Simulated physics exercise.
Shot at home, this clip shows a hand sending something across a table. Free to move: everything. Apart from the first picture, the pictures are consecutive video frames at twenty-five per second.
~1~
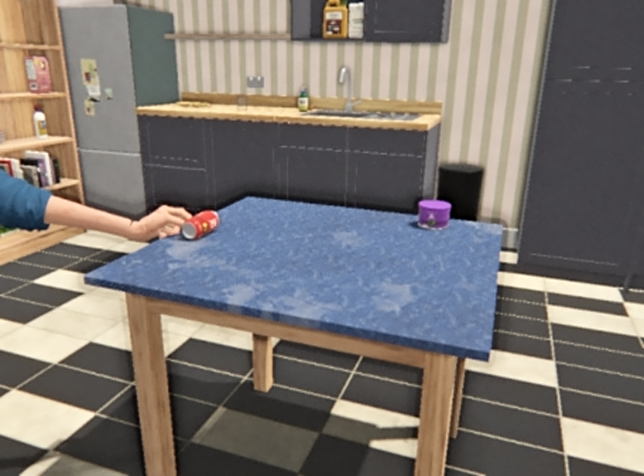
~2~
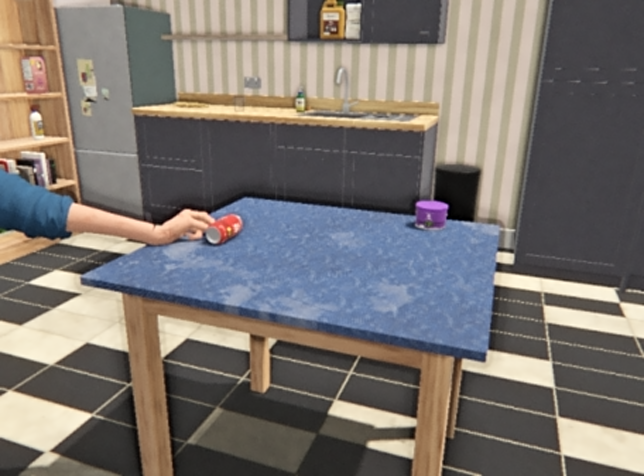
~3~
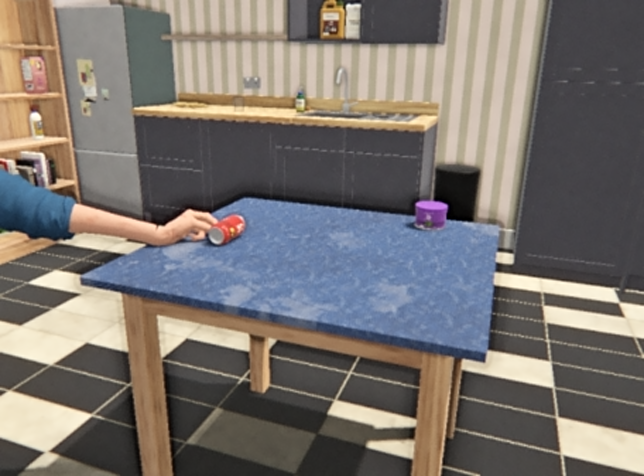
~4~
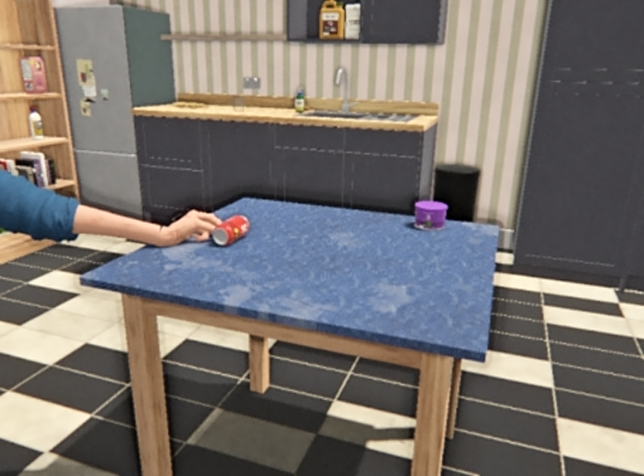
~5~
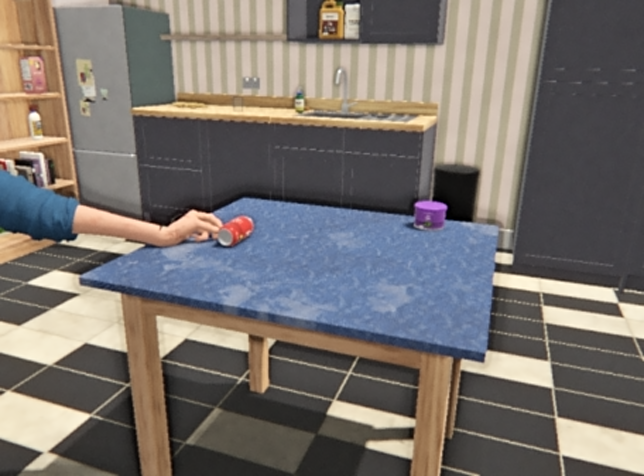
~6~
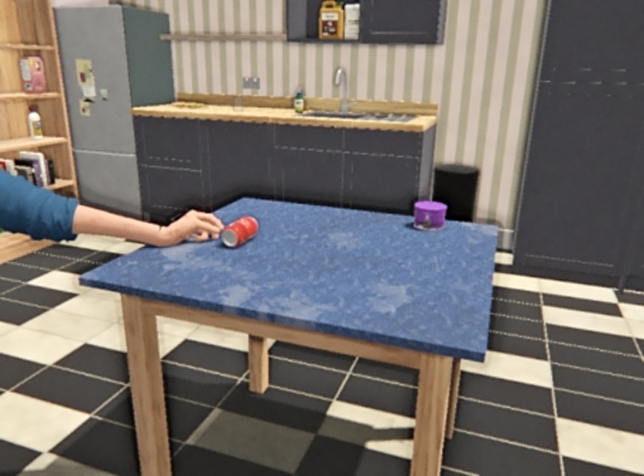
In a kitchen with a checkered floor, a hand nudged a red can lying on its side to the right across a blue table, then stayed put as the can rolled slightly farther from the fingers.
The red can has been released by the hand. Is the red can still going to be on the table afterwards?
Bet it doesn't clear the edge, honestly.
Then, 0.10 s past the last view, red can displaced about its own width near (251, 233).
Then, 0.20 s past the last view, red can displaced about its own width near (260, 234).
Then, 0.30 s past the last view, red can displaced well along near (268, 235).
Then, 0.50 s past the last view, red can displaced well along near (278, 237).
Finally, moved from the start, red can. Final places as the last picture's camera would see them, red can near (281, 237).
